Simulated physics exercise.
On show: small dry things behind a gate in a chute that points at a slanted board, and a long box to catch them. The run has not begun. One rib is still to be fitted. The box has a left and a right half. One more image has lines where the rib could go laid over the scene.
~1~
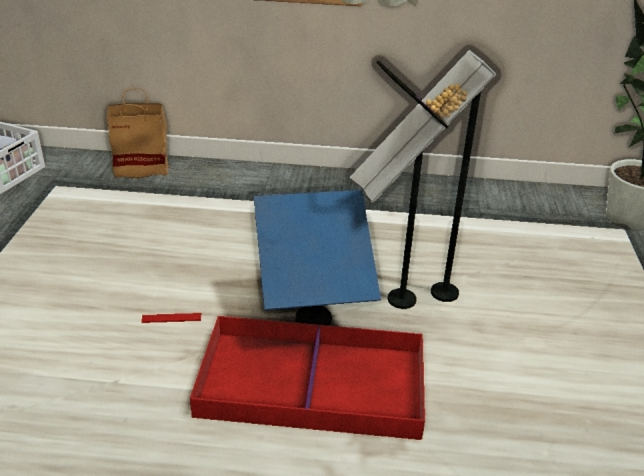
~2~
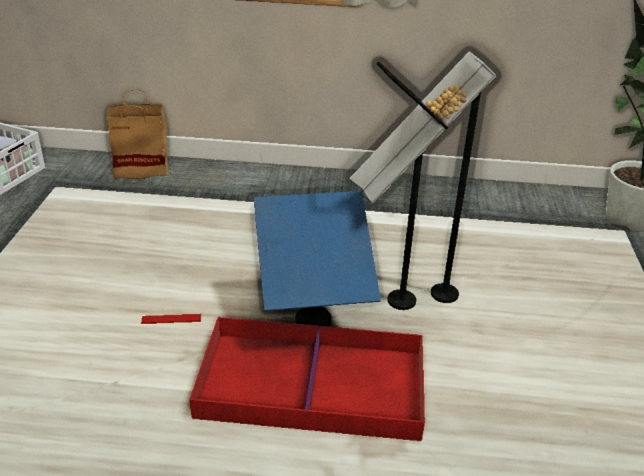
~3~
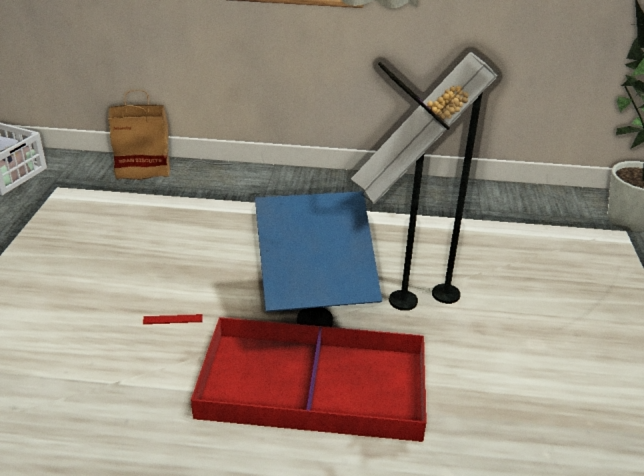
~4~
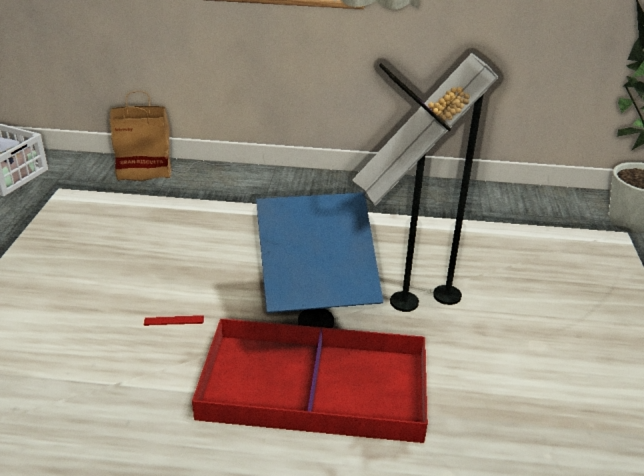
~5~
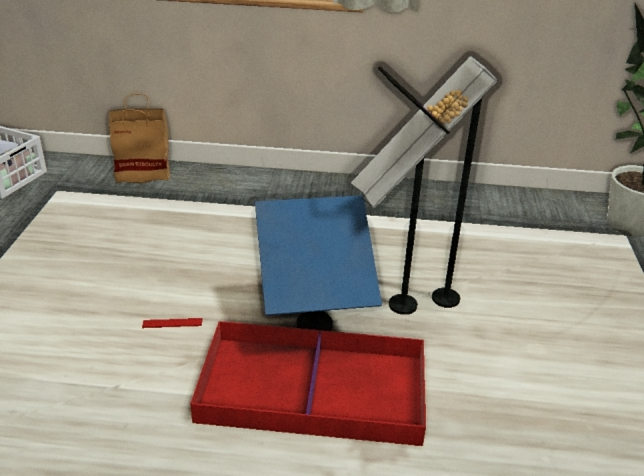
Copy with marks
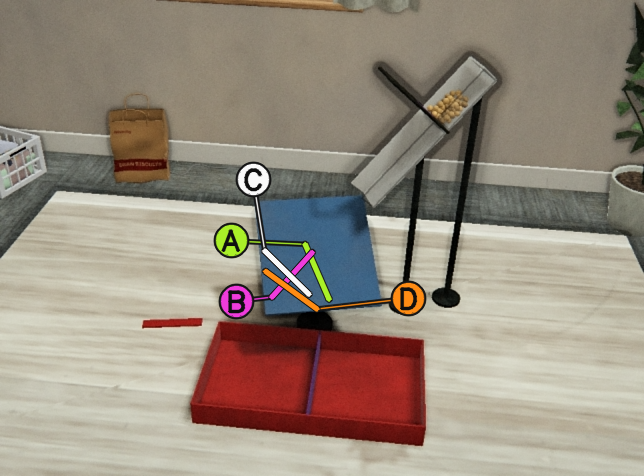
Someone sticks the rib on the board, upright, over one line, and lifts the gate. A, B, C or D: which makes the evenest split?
Line B does it best.
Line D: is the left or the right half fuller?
Right.
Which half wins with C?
More lands on the right.
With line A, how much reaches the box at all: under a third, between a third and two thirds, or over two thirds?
It is over two thirds.
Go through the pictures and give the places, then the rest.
Load behind the gate at (443, 102), dried chickpeas; lip of the chute at (367, 195), sloping steeply, in the first frame.
Middle of the board at (316, 248), tilted fairly steeply; middle of its low edge at (323, 305); of its high edge at (308, 194), in the second frame.
Front corners of the box at (192, 400) and (426, 422); front end of its middle wall at (307, 411), in the third frame.
Middle of the load at (445, 105); lip at (370, 197), in the fourth frame.
Middle of the load at (444, 108); lip at (369, 200), in the fifth frame.
On the marked copy, line A from (305, 244) to (329, 299); line B from (312, 252) to (271, 297); line C from (264, 250) to (309, 294); line D from (265, 271) to (316, 308).
If A is chosen, of what is caught, a small part in the left half, most in the right.
If B is chosen, of what is caught, about two thirds in the left half, about a third in the right.
If C is chosen, of what is caught, a stray few in the left half, nearly all in the right.
If D is chosen, of what is caught, none in the left half, all in the right.
